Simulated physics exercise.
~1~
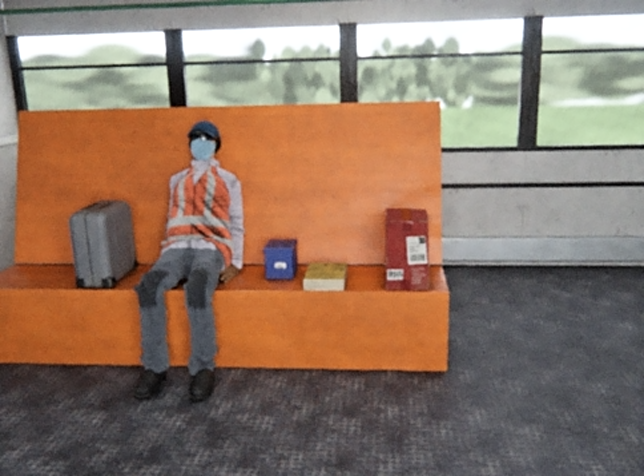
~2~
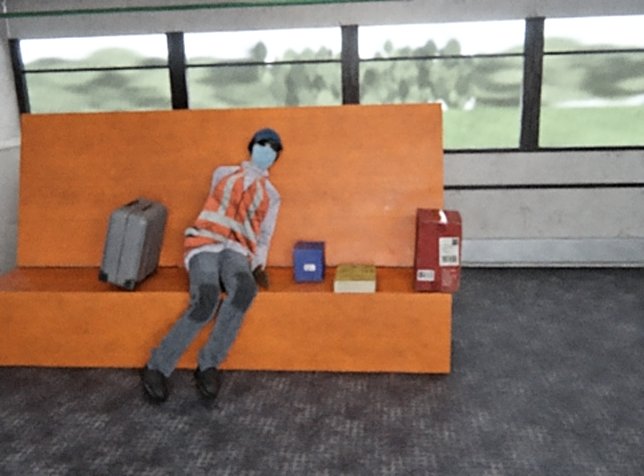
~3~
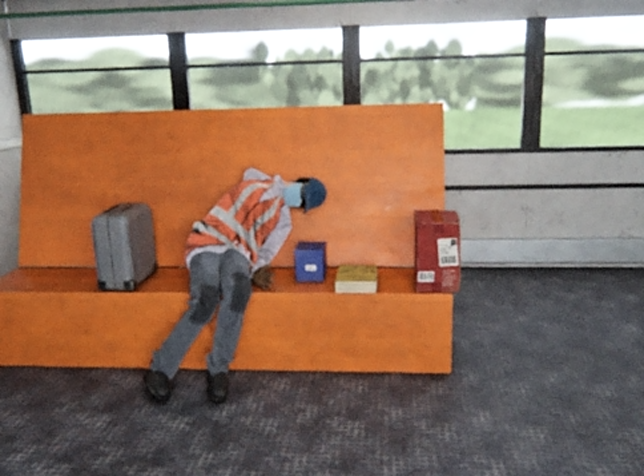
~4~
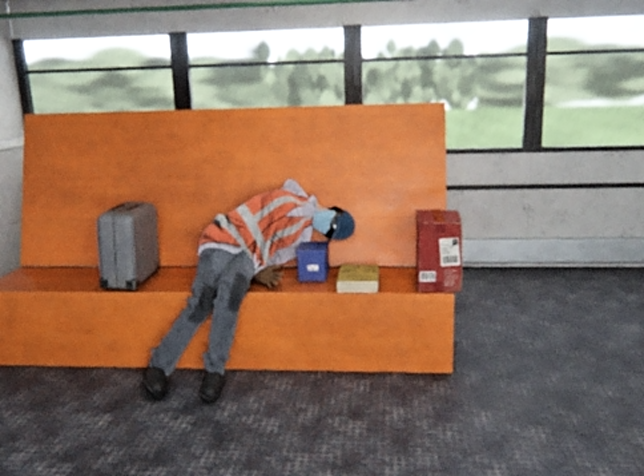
The clip opens on a masked passenger in a cap and orange striped vest sitting upright on a long orange bench, with a grey case on the left and a blue tub, a yellow folder and a red pack on the right. The passenger tips to the right as the items shift right along the seat, the grey case leaning and the red pack reaching the bench end. The case settles upright while the passenger folds sideways, head dropping toward the blue tub. Finally the passenger slumps lower, head over the tub, and everything remains on the bench.
